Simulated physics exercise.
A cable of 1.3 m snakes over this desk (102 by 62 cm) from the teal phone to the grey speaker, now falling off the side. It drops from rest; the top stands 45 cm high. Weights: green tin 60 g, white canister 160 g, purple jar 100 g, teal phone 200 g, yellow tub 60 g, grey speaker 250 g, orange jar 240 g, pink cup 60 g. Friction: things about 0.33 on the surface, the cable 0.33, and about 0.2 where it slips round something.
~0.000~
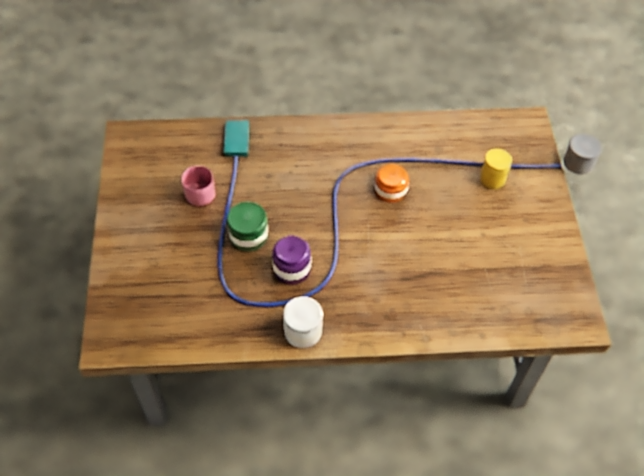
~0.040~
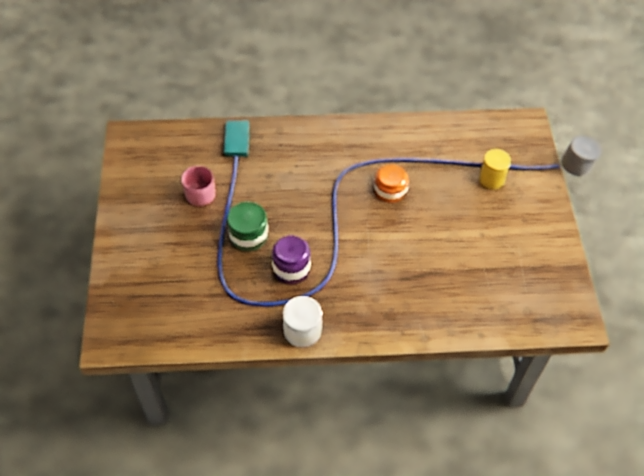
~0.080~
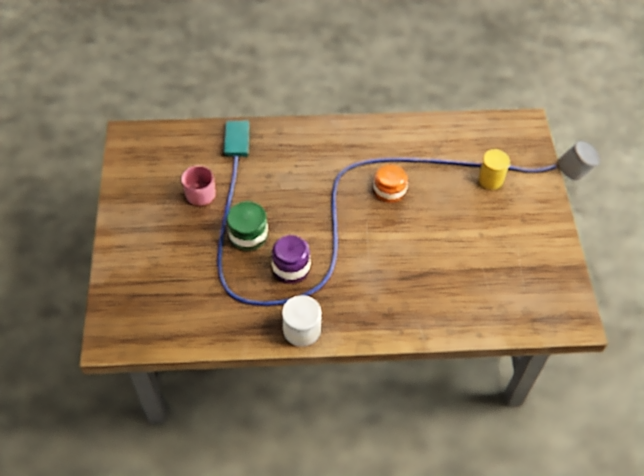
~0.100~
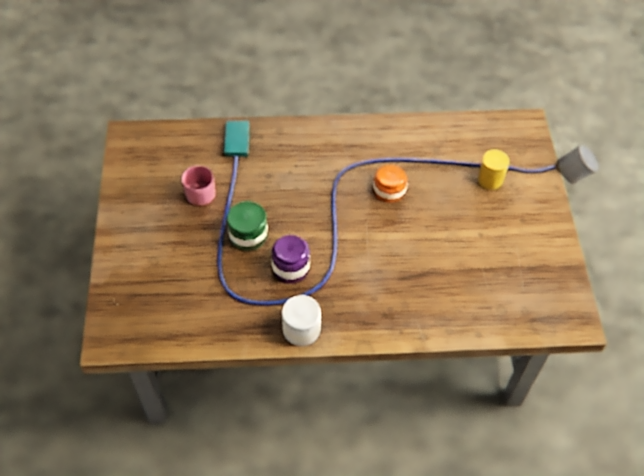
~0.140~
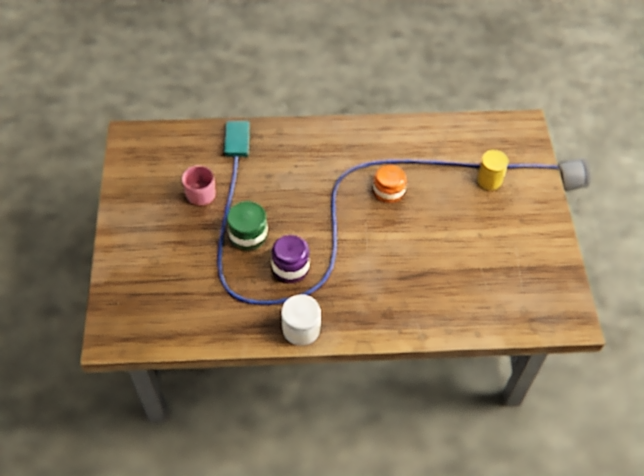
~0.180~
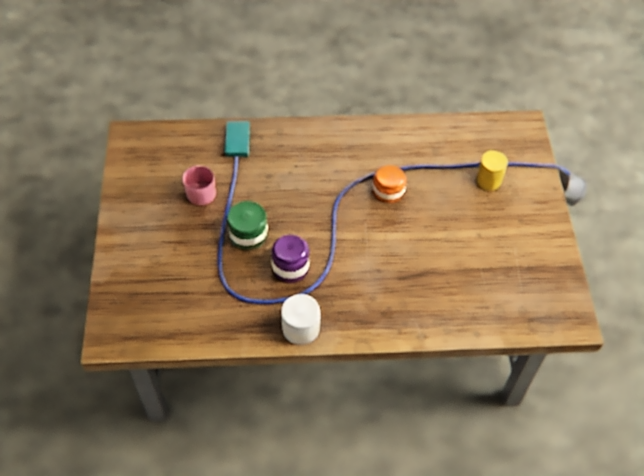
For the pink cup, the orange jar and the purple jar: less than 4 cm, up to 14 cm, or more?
In order: The pink cup barely shifts; the orange jar stays in the low band; the purple jar ends far away.
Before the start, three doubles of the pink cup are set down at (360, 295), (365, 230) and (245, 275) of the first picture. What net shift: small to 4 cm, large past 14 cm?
In turn: Small, small, large.
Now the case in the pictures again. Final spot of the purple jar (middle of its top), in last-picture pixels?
At about (313, 172).
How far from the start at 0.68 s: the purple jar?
Purple jar 20 cm.
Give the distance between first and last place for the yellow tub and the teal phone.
Yellow tub 0 cm, teal phone 0 cm.
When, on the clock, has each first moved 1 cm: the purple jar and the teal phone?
About: Purple jar 0.32 s, teal phone never.
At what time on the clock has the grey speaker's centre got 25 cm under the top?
That is: 0.30 s.
After 0.4 s, the cable's tail end at (236, 159); purple jar 12 cm off its start, orange jar 2 cm off its start, green tin 6 cm off its start.
After 0.7 s, the cable's tail end at (236, 159); purple jar 20 cm off its start, orange jar 2 cm off its start, green tin 8 cm off its start.
After 0.9 s, the cable's tail end at (236, 159); purple jar 20 cm off its start at (313, 173), orange jar 2 cm off its start at (396, 180), green tin 8 cm off its start at (269, 189).
After 1.2 s, the cable's tail end at (236, 159); purple jar 20 cm off its start, orange jar 2 cm off its start, green tin 8 cm off its start.
After 2.4 s, the cable's tail end at (236, 159); purple jar 20 cm off its start at (313, 172), orange jar 2 cm off its start at (396, 180), pink cup 0 cm off its start at (198, 178), green tin 8 cm off its start at (269, 189).
